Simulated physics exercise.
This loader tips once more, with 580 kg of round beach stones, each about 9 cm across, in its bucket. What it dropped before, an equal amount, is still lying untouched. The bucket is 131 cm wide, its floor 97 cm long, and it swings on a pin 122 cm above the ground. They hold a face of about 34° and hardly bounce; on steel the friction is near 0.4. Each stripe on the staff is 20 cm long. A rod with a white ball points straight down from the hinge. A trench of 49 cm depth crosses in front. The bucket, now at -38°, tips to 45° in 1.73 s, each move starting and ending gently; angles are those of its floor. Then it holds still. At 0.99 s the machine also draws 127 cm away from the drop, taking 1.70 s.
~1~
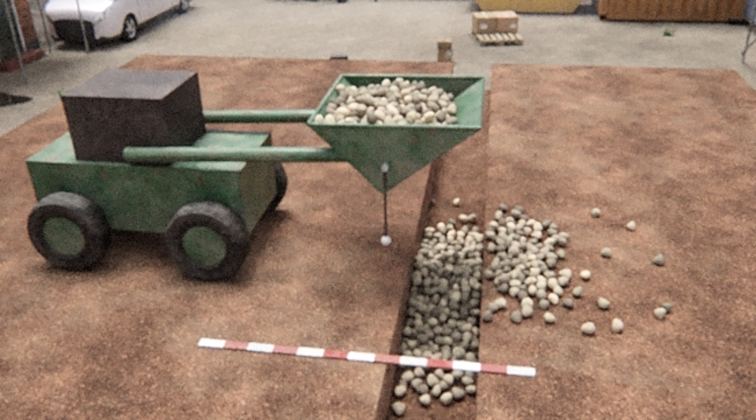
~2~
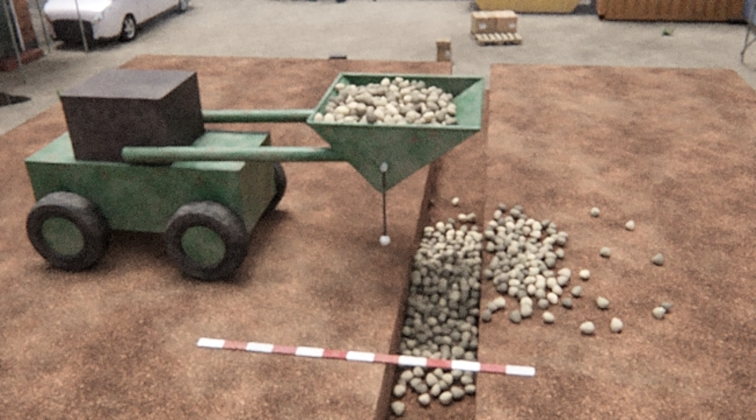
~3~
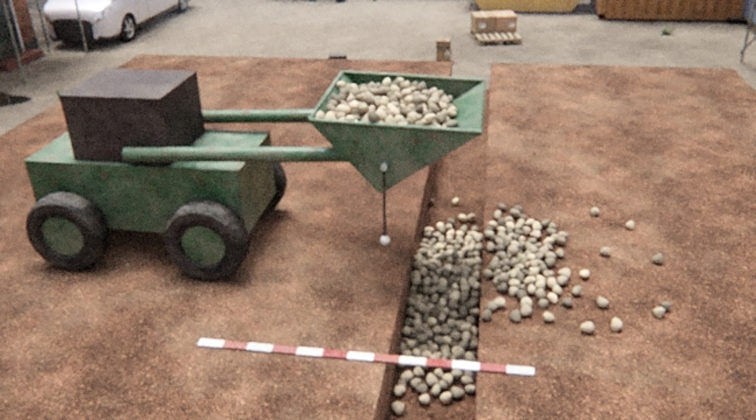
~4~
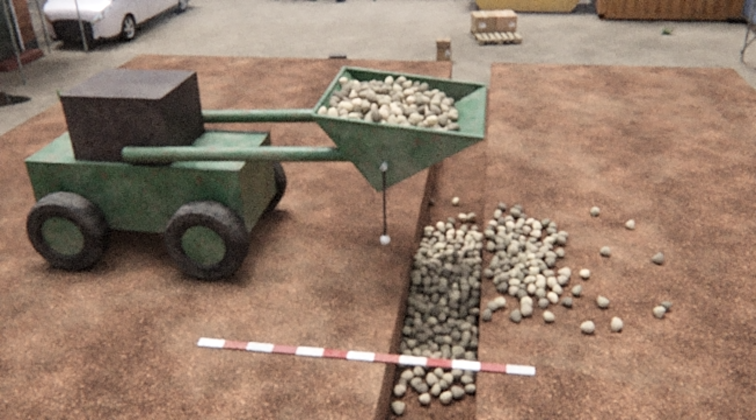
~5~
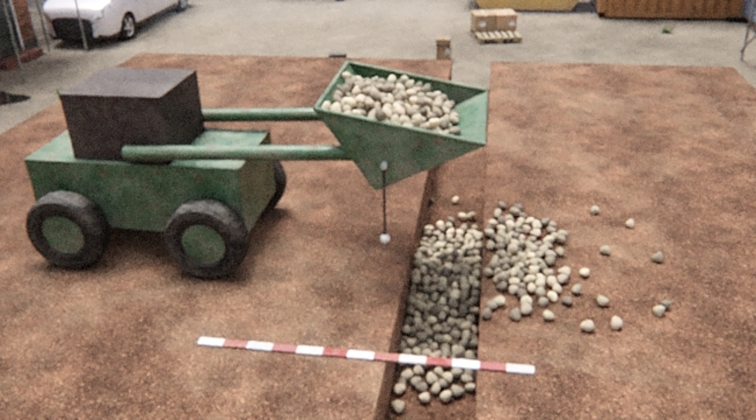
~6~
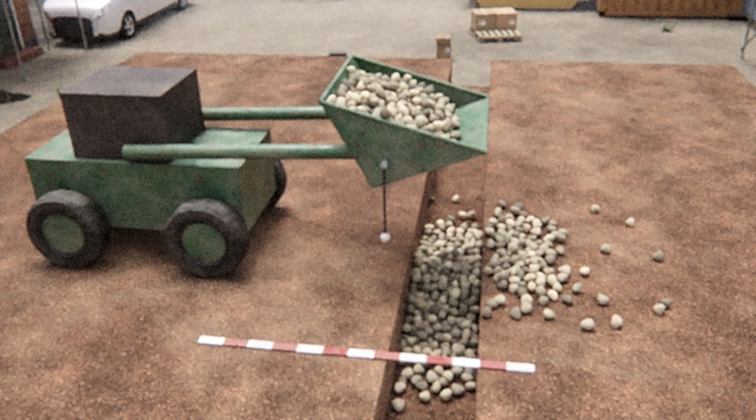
Green loader's stone-filled bucket slowly tilting forward on its raised arms beside a trench of pale, round stones, the wheels staying still.
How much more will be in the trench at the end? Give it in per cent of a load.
Close to 83 parts in a hundred.
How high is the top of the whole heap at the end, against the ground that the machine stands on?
About 18 cm above it.
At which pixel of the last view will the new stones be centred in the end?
Near (446, 266).
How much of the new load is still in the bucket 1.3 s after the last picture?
About 0 per cent.
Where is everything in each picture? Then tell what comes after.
Lip at (481, 128), floor tilted -38°, highest stones at (388, 92). The earlier load is highest near (511, 258), 11 cm above ground level, 79 % in the trench, 20 % past the trench, in the first frame.
The bucket is at -37°, its lip at (480, 129); the top of the load is at (382, 91), in the second frame.
Lip at (482, 133), floor tilted -35°, highest stones at (380, 91), in the third frame.
Lip at (484, 138), floor tilted -31°, highest stones at (359, 89), in the fourth frame.
The bucket is at -27°, its lip at (485, 145); the top of the load is at (357, 85), in the fifth frame.
The bucket is at -21°, its lip at (487, 152); the top of the load is at (357, 80), in the sixth frame.
Then, 0.8 s after the last picture the floor is at 32°; in per cent of one load, 87 in the bucket, 92 in the trench, 21 past the trench; the foremost stones are at (647, 267).
Then, 1.3 s after the last picture the floor is at 45°; in per cent of one load, 2 in the bucket, 10 short of the trench, 157 in the trench, 31 past the trench; the foremost stones are at (647, 267).
Then, 2.6 s after the last picture the floor is at 45°; in per cent of one load, 0 in the bucket, 7 short of the trench, 162 in the trench, 31 past the trench; the foremost stones are at (647, 267).
Then, 5.4 s after the last picture the floor is at 45°; in per cent of one load, 0 in the bucket, 7 short of the trench, 162 in the trench, 31 past the trench; the foremost stones are at (647, 267). Net gain in the trench, 83.
